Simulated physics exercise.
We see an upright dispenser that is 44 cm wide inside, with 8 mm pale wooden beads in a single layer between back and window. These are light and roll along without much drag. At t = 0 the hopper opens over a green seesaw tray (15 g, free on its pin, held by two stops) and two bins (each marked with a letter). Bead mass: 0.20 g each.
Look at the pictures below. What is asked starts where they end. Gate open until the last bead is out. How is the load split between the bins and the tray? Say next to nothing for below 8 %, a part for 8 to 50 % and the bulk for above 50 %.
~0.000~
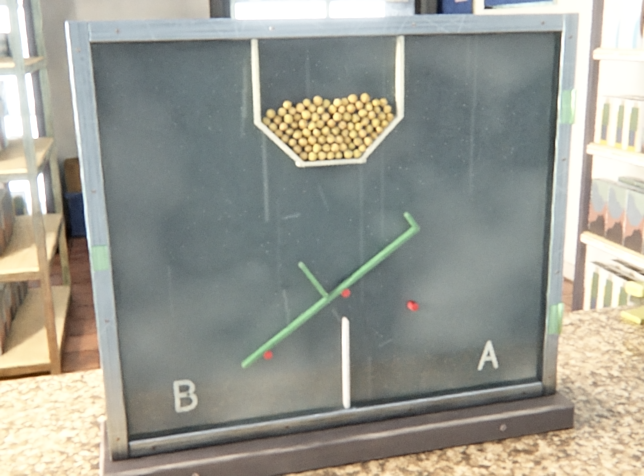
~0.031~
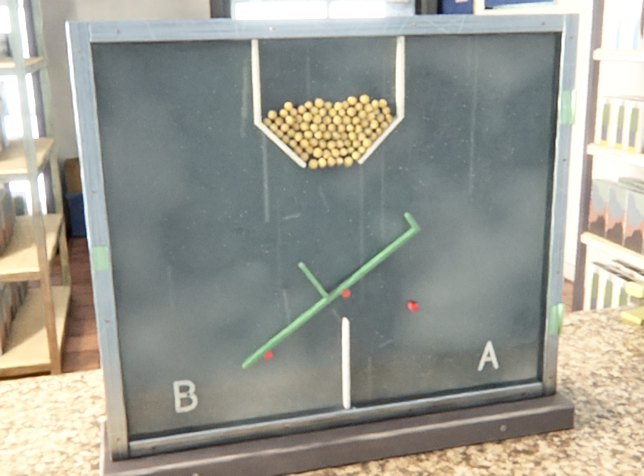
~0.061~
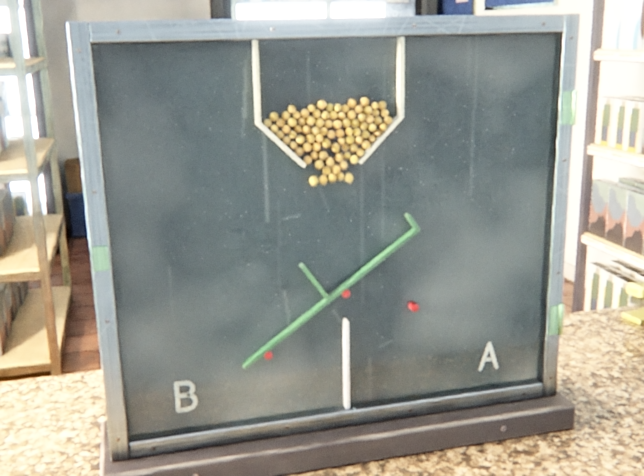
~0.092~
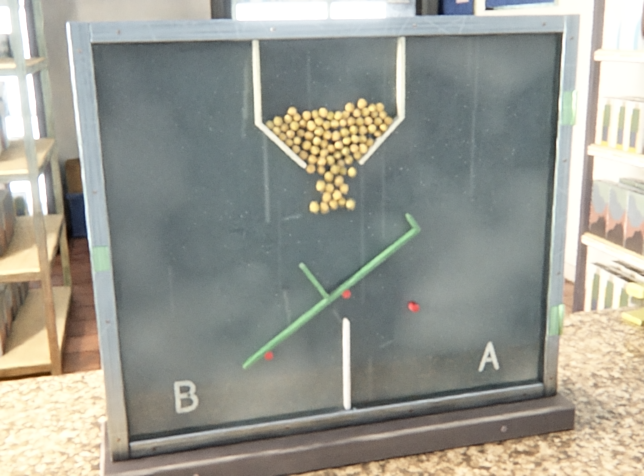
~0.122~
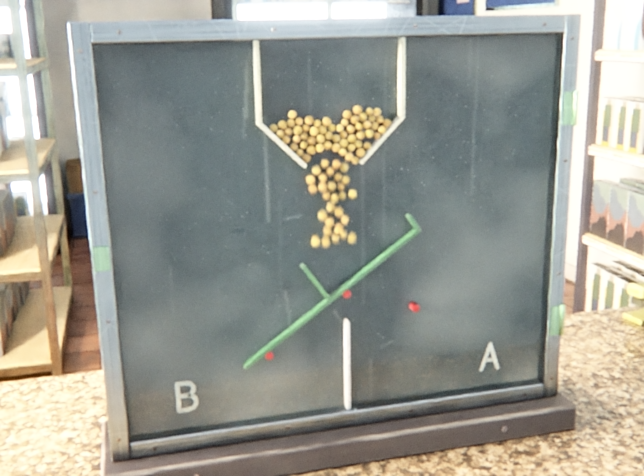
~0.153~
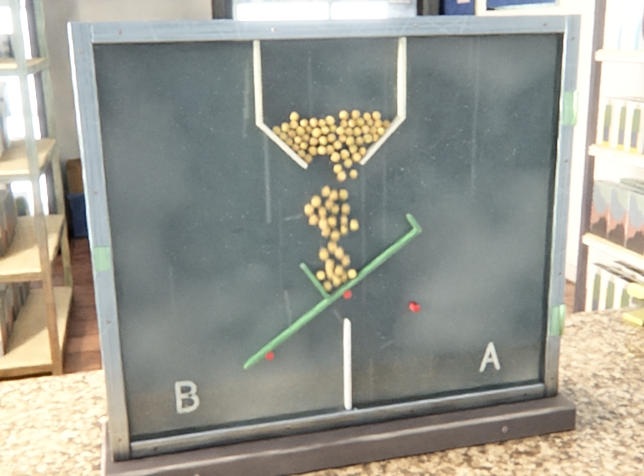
Bin A: Very little; bin B: A modest portion; tray: The majority.
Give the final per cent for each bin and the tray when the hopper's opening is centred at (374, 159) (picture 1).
Final shares - bin A: 35, bin B: 0, tray: 65.
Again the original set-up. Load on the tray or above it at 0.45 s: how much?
It comes to close to 95 in a hundred.
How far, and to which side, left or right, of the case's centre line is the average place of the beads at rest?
It sits around 6 cm left of centre.
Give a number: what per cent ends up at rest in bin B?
I'd put it at around 40 in a hundred.
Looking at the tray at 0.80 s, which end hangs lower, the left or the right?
Left.
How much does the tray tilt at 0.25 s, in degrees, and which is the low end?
Tilt: About 35 degrees; low end: Left.
By 0.25 s 60 % have left the hopper; tray left end down 35°; on or over it 55 %, past it to the left 0 %, to the right 0 %.
By 0.45 s 100 % have left the hopper; tray left end down 35°; on or over it 95 %, past it to the left 5 %, to the right 0 %.
By 0.80 s 100 % have left the hopper; tray left end down 35°; on or over it 70 %, past it to the left 30 %, to the right 0 %.
All still by 1.7 s, bin A 0 %, bin B 40 %, tray 60 %; tray left end down 35°.
